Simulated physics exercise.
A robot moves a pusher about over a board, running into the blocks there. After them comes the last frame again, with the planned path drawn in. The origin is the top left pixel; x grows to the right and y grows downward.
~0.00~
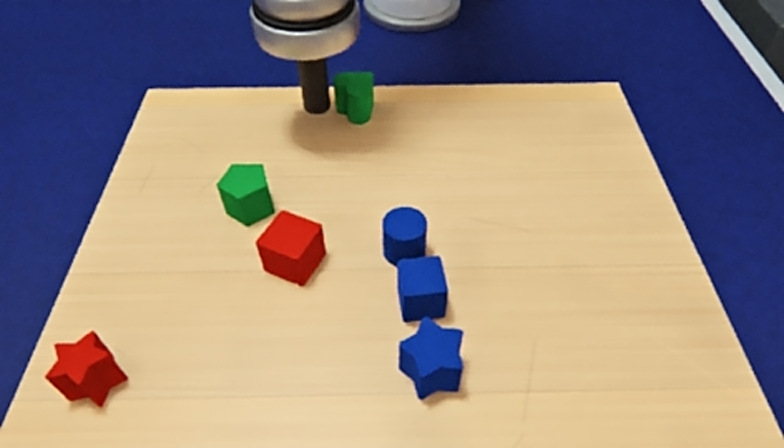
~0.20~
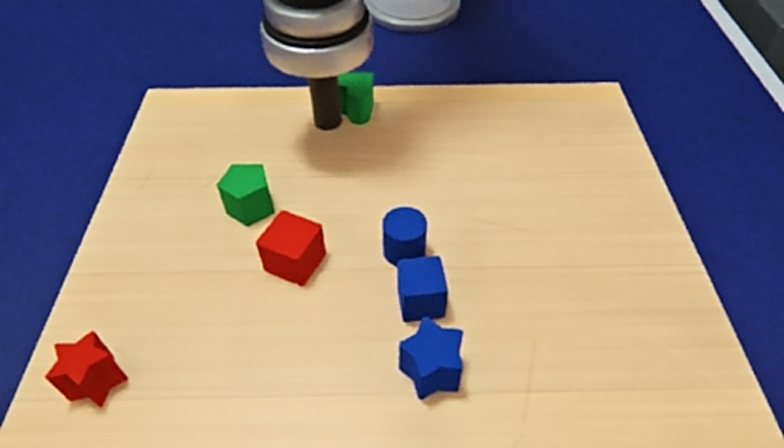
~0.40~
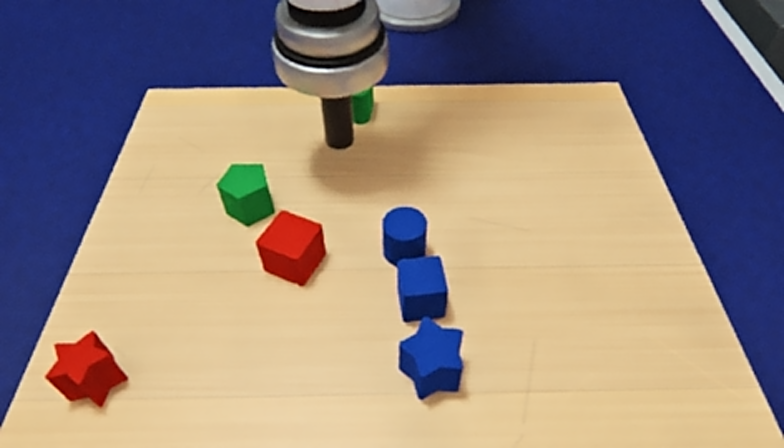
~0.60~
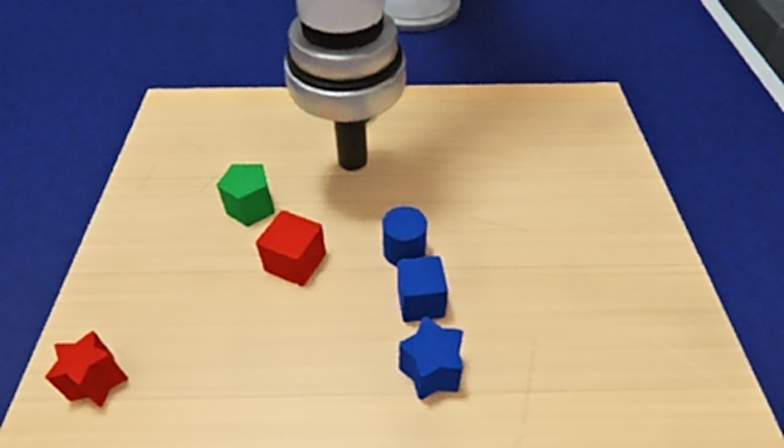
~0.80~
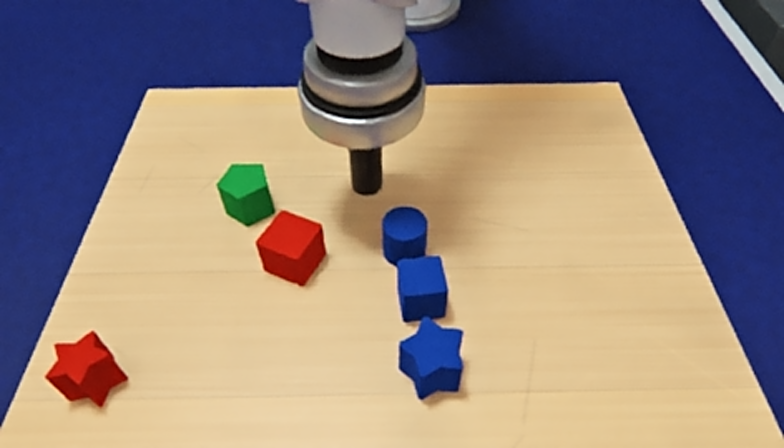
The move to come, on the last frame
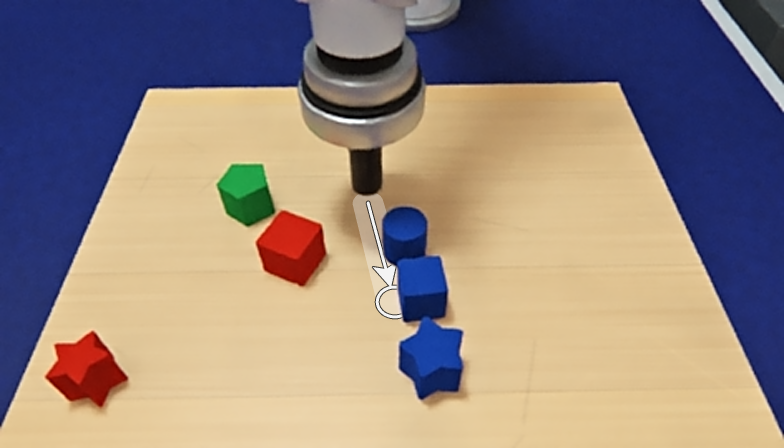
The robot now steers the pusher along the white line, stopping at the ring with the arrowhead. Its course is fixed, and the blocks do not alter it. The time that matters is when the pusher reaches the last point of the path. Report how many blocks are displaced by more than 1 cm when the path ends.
Answer: 2.
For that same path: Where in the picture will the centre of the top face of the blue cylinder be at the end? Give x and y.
Its top centre is at about (427, 240).
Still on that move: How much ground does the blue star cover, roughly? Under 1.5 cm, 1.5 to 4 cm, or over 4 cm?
Offset: Below 1.5 cm.
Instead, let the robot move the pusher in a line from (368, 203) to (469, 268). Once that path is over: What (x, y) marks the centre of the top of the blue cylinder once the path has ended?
The answer is (418, 244).
Drawn move, from (368, 203) directly to (395, 302).
The first path, step by step. One third of the way, pusher at (375, 216); nothing pushed yet.
Two thirds of the way, pusher at (385, 249); blue cylinder at (426, 240).
At the end, pusher at (395, 285); blue cylinder at (427, 240); blue square at (441, 293), turned 15° anticlockwise; blue star still.
